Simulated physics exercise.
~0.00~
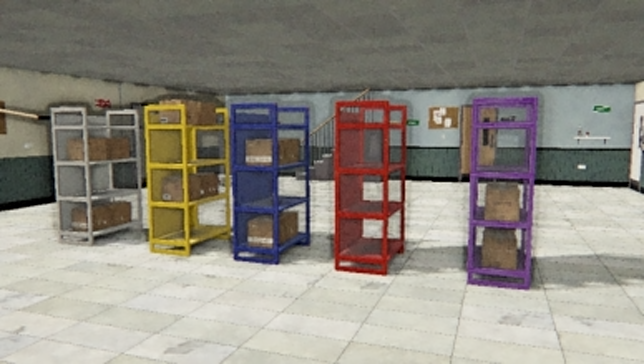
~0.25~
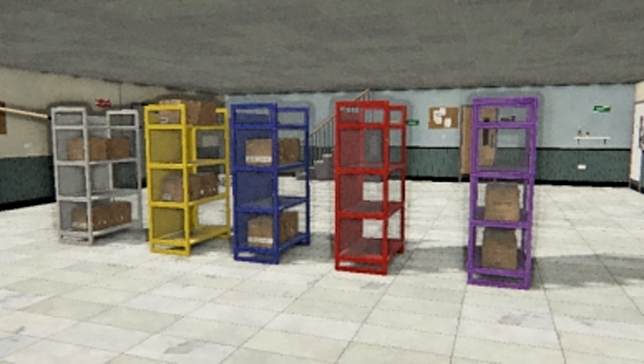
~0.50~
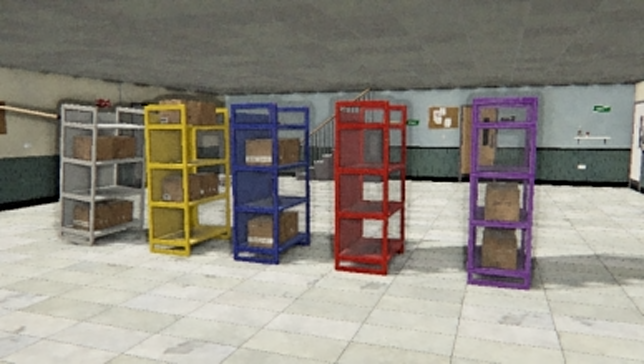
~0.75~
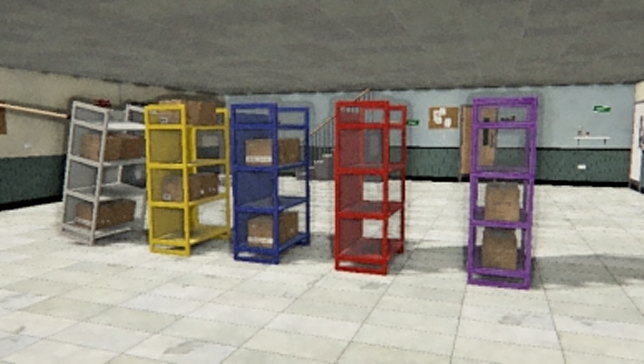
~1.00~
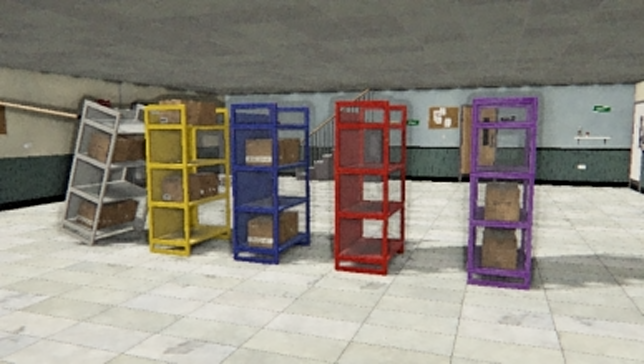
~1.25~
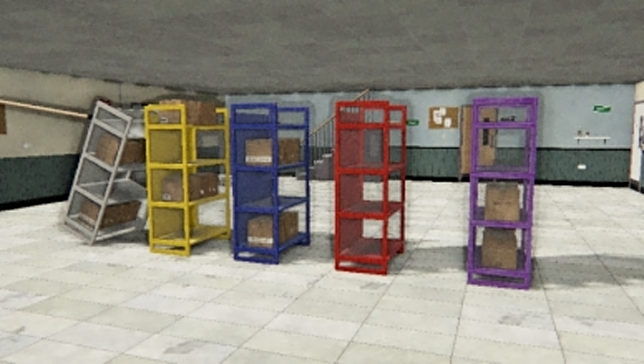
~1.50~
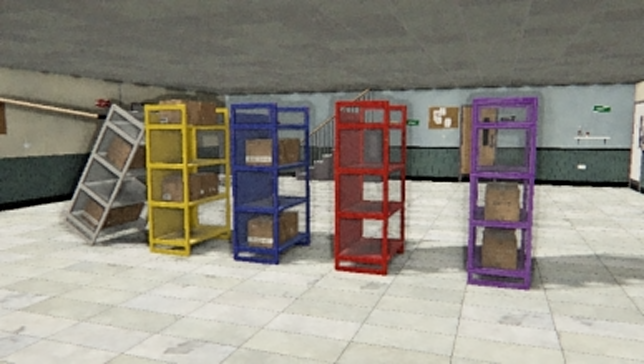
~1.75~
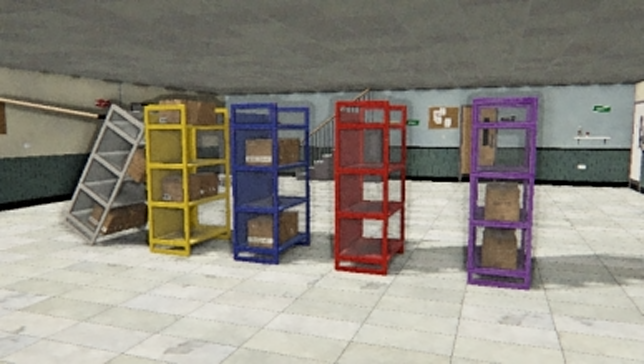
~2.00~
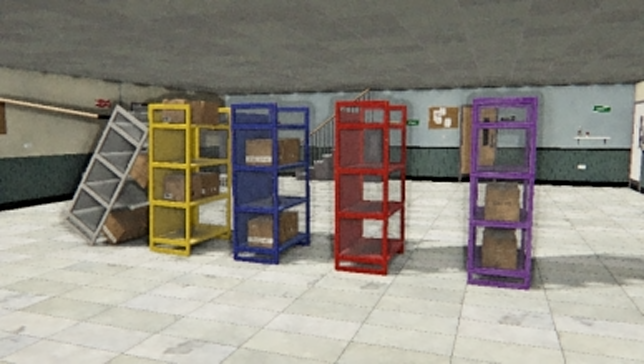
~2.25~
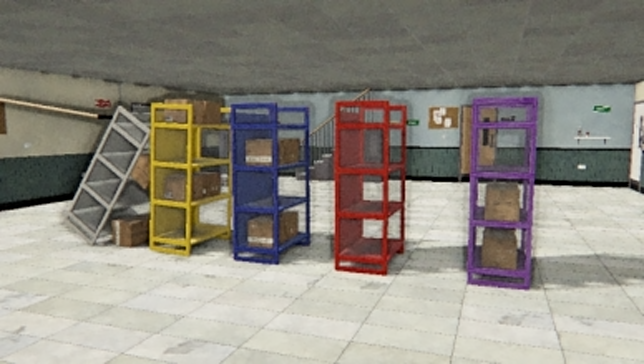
A gray shelf tips right against the yellow shelf and spills boxes, while four stay standing.
